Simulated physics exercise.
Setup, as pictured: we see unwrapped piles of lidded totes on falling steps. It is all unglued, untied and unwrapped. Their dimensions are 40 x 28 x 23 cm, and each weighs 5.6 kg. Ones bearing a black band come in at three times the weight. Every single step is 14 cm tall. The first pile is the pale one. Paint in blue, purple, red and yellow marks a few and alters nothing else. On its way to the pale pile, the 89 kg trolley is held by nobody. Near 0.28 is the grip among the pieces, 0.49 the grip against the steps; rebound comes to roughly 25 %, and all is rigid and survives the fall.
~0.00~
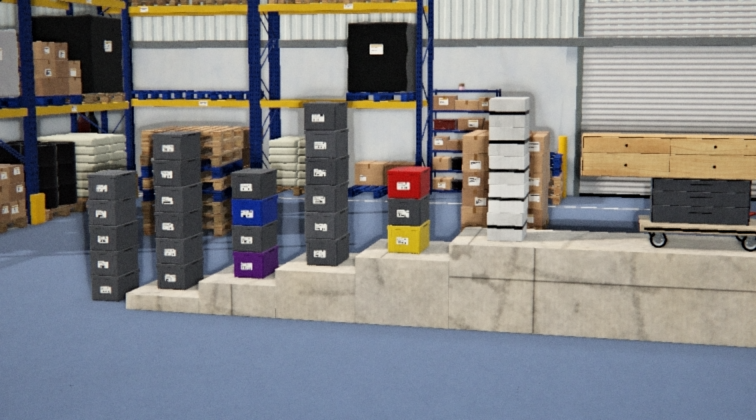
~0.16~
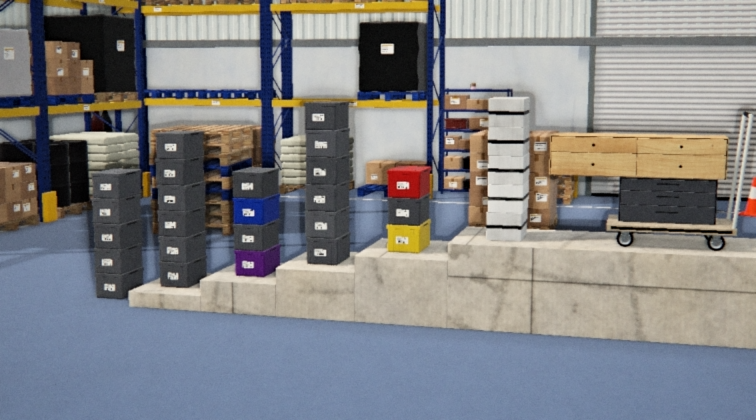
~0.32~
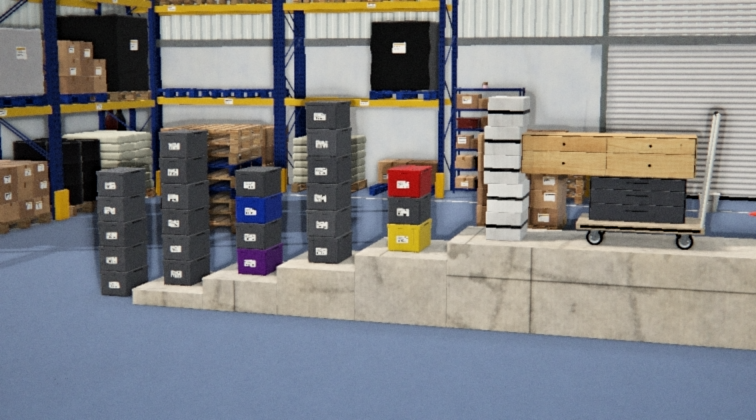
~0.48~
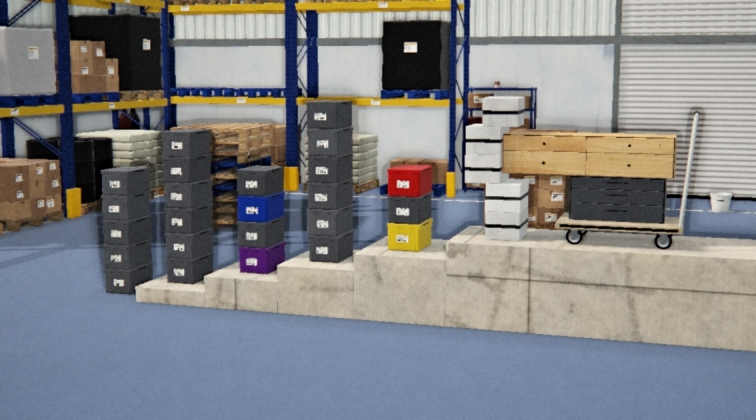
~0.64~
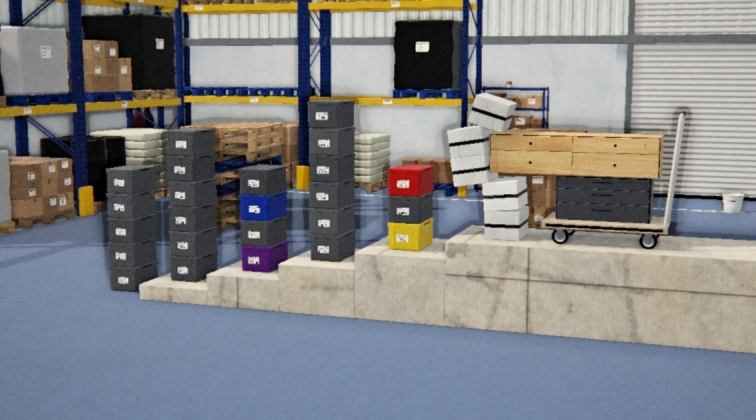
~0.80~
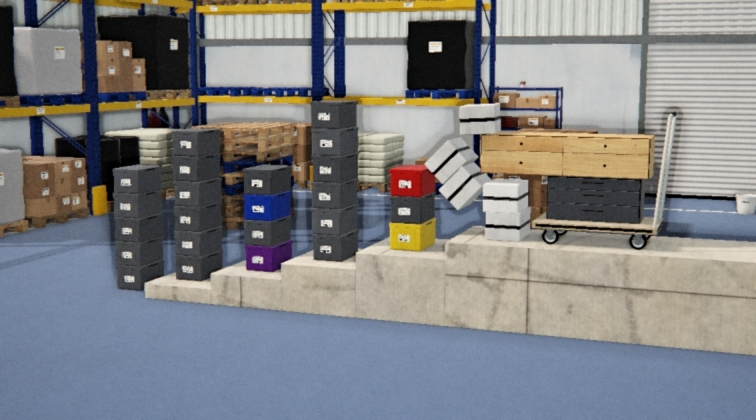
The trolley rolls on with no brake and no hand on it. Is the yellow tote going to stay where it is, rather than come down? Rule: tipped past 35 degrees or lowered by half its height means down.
Yes, it keeps its place.
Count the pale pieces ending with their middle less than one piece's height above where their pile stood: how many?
Number of pale pieces - 4.
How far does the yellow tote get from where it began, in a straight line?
I'd say close to 5 cm away from its start.
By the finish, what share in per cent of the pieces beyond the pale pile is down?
Close to 85 per cent of them.
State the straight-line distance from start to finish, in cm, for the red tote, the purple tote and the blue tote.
Net displacement, roughly: Red ~ 70 cm, purple ~ 10 cm, blue ~ 80 cm.
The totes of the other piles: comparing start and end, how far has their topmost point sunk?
About 80 cm.
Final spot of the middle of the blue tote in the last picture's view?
About (200, 241).
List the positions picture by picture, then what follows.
In the first picture (each place is the centre of the face we see best; the camera moves round a little), load (590, 147) 44 cm short; yellow tote (404, 240); blue tote (247, 213); purple tote (248, 266); the others all in place.
In the second picture, load (557, 147) 20 cm short; yellow tote (403, 239).
In the third picture, load (528, 146) 27 mm in; yellow tote (403, 239).
In the fourth picture, load (509, 145) 17 cm in; yellow tote (403, 238).
In the fifth picture, load (496, 145) 28 cm in, top of the pale pile leaning 17°; yellow tote (404, 237); the others all in place.
In the sixth picture, load (487, 145) 35 cm in, top of the pale pile leaning 3°; yellow tote (405, 238); red tote (405, 183); blue tote (258, 208); the others all in place.
By 2.26 s, 3 of the pale pile down; 2 of the 24 other totes down; yellow tote moved 54 mm; red tote tilted 23°, 30 cm lower.
By 4.18 s, 3 of the pale pile down; 14 of the 24 other totes down; yellow tote moved 54 mm; red tote tilted 25°, 32 cm lower.
When it is over (6.0 s), 3 of the pale pile down; 20 of the 24 other totes down; yellow tote moved 54 mm; red tote tilted 25°, 32 cm lower; blue tote 36 cm lower. In pixels of the last frame, middles, yellow tote near (407, 234), red tote near (345, 214).
